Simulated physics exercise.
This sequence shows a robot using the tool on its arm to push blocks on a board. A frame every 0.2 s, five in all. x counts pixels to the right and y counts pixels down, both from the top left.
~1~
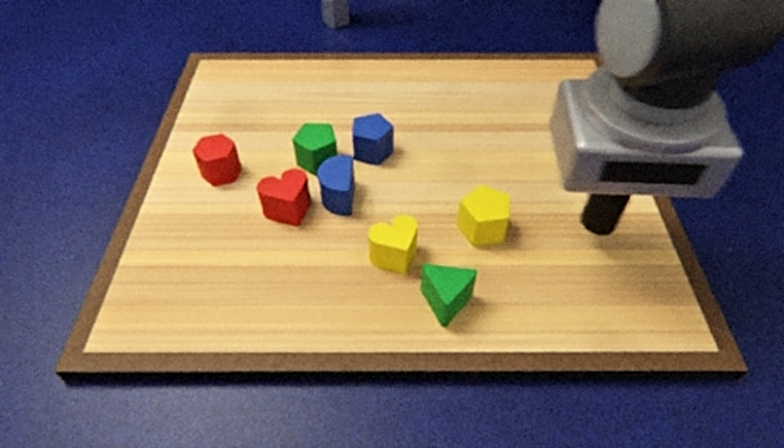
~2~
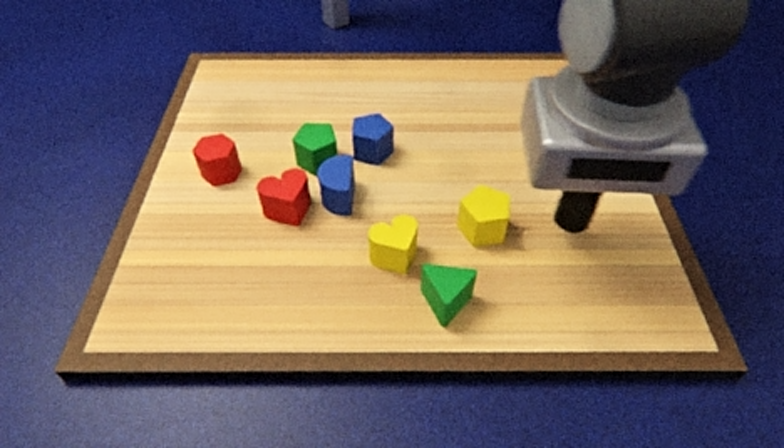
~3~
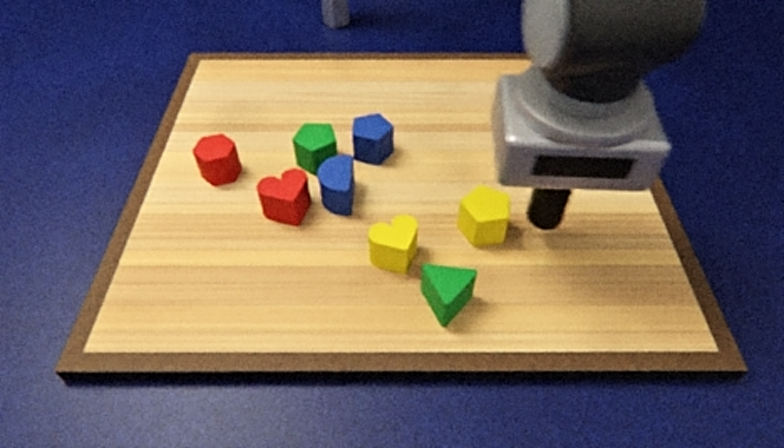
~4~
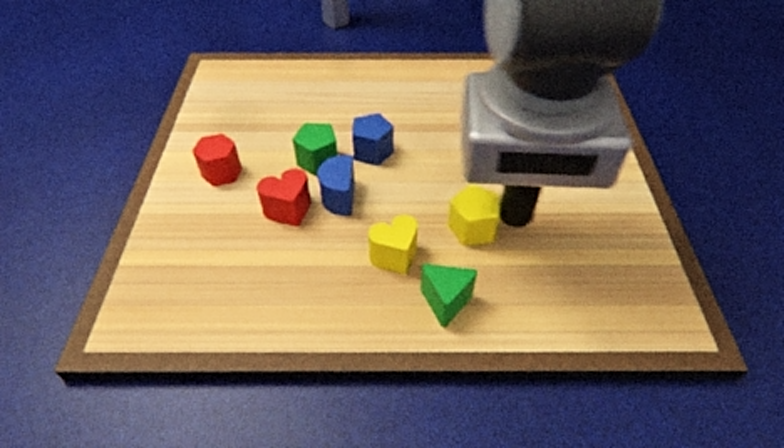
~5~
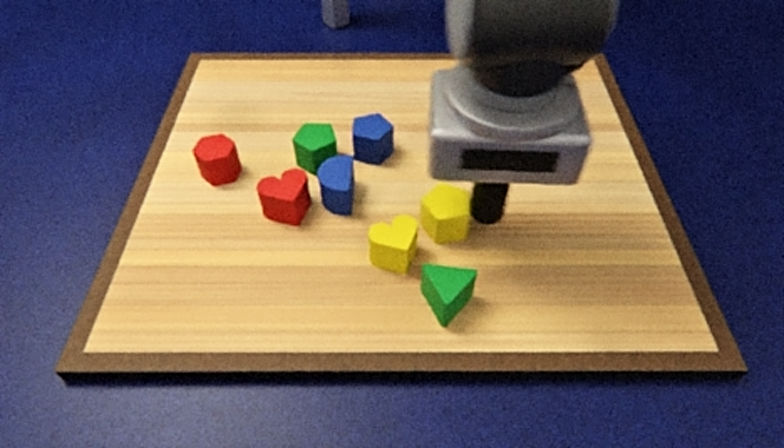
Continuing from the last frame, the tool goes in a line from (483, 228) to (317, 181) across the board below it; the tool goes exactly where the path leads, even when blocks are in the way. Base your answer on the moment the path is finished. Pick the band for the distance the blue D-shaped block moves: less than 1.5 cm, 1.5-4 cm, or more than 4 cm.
It is going to finish beyond 4 cm from where it is now.
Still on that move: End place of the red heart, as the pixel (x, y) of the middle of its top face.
(254, 194)
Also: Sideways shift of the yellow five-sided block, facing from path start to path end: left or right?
It heads left.
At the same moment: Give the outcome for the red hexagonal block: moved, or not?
Stays put.
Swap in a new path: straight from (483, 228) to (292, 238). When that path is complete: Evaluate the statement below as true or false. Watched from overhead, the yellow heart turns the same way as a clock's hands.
False.
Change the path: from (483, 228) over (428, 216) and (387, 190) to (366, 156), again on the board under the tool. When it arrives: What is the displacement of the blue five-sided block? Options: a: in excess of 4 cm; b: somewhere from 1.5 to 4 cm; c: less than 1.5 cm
My pick is b.
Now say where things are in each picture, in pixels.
Tool's lower end (598, 224); red hexagonal block (214, 146); red heart (283, 184); green five-sided block (315, 135); blue D-shaped block (337, 172); yellow five-sided block (488, 203), in the first picture.
Tool (571, 221); blocks still, in the second picture.
Tool (544, 218); blocks still, in the third picture.
Tool (515, 216); yellow five-sided block (477, 202), in the fourth picture.
Tool (486, 213); red hexagonal block (214, 146); red heart (283, 184); green five-sided block (315, 135); blue D-shaped block (337, 172); yellow five-sided block (448, 200), in the fifth picture.
The first path, step by step. One third of the way, tool (426, 196); yellow five-sided block (388, 195), turned 45° anticlockwise.
Two thirds of the way, tool (369, 180); blue D-shaped block (333, 172), turned 15° clockwise; yellow five-sided block (360, 197), turned 75° anticlockwise.
At the end, tool (315, 166); red hexagonal block still; red heart (254, 194), turned 25° anticlockwise; green five-sided block (311, 131), turned 20° clockwise; blue D-shaped block (285, 168), turned 45° anticlockwise; yellow five-sided block (360, 197), turned 75° anticlockwise.
